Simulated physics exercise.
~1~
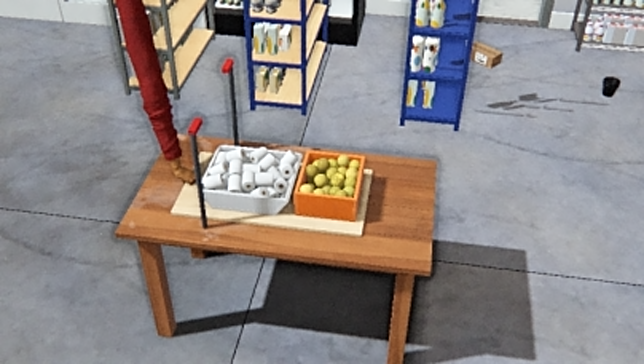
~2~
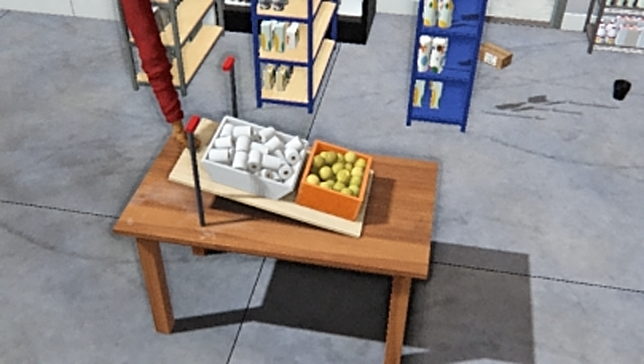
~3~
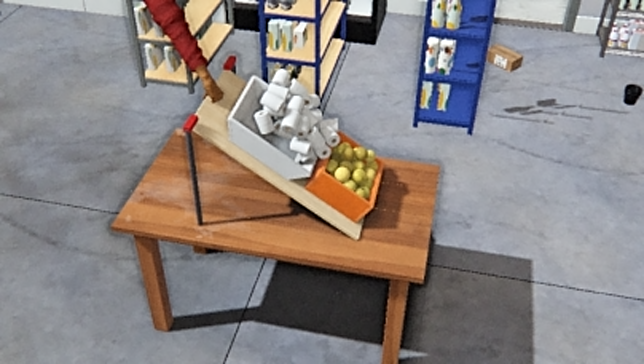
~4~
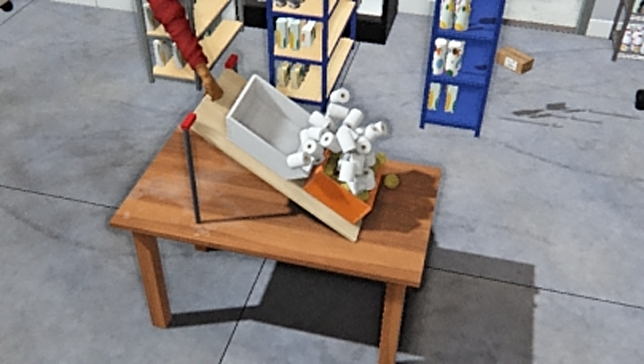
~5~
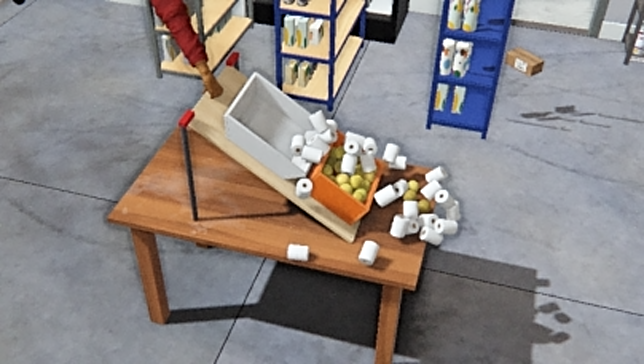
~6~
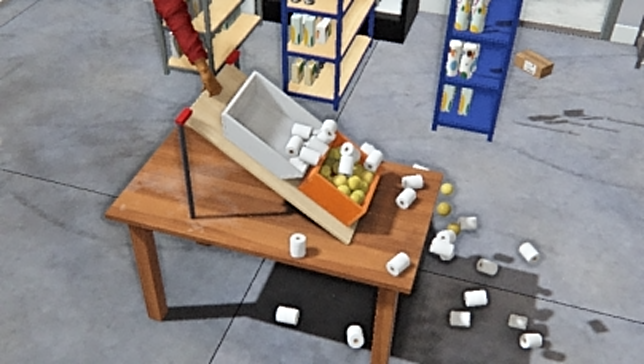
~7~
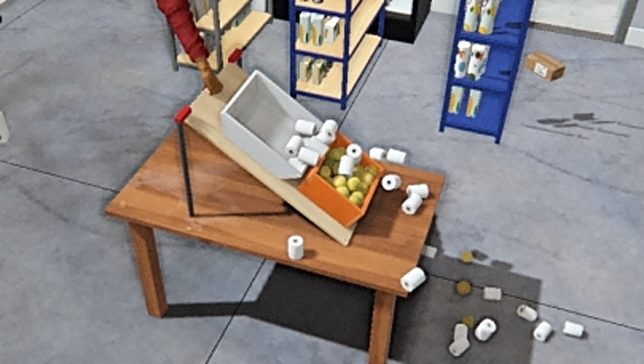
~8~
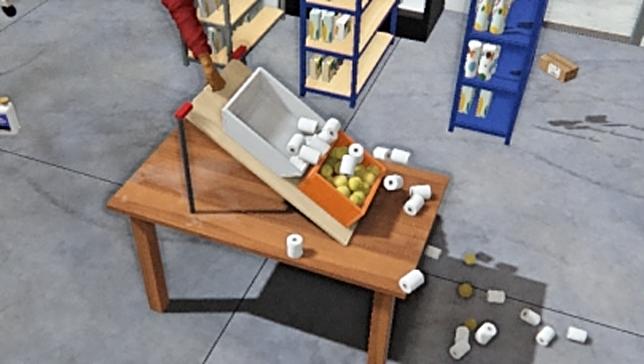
In a warehouse with shelving, a red robotic arm lifts the left side of a board on a wooden table, tilting two trays steeply rightward; white paper rolls tumble over the orange tray of yellow apples, and many rolls and a few apples end up on the floor.
